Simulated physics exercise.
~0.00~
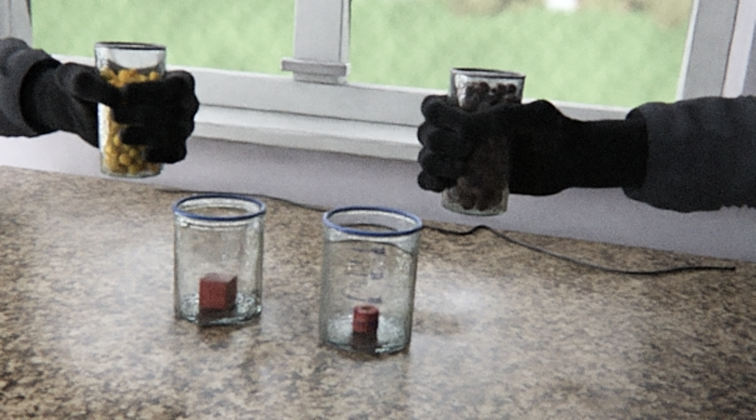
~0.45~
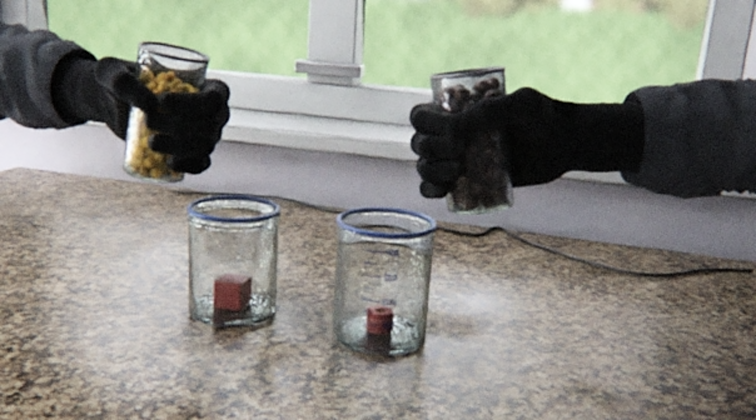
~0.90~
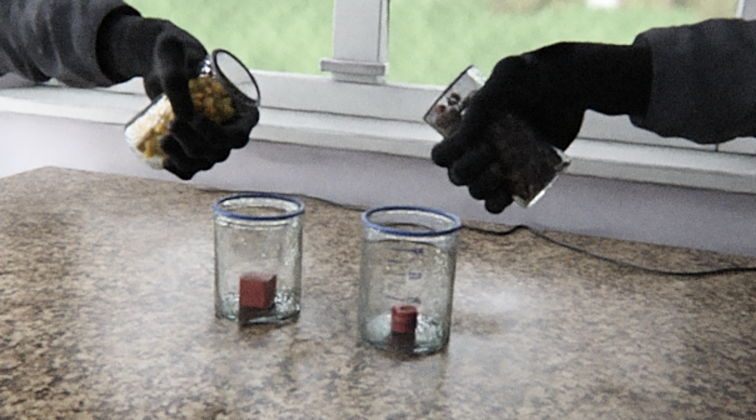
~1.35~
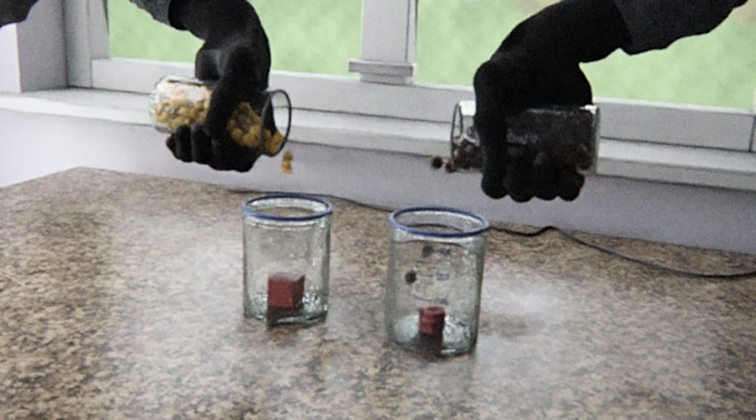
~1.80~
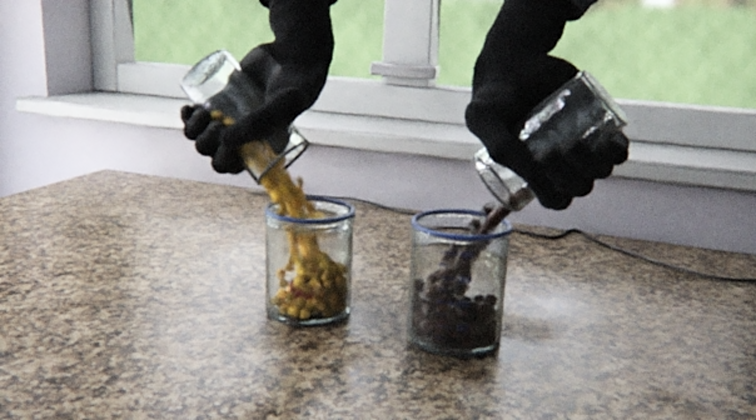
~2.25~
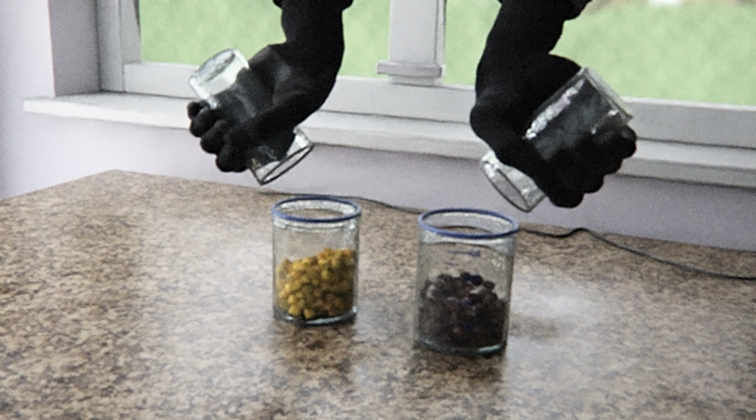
On a speckled brown stone counter beside a window, seen from slightly above, two clear blue-rimmed glass containers stand side by side, each with a small red block inside. Two black-gloved hands in dark sleeves hold clear cups above them, the left filled with yellow pieces and the right with dark ones. The view pans slightly left as the hands tip the cups inward, and a few pieces start to drop. Both cups then turn over and the pieces stream down around the blocks. Finally the cups are empty, and yellow and dark heaps cover both blocks, with nothing spilled beside them.
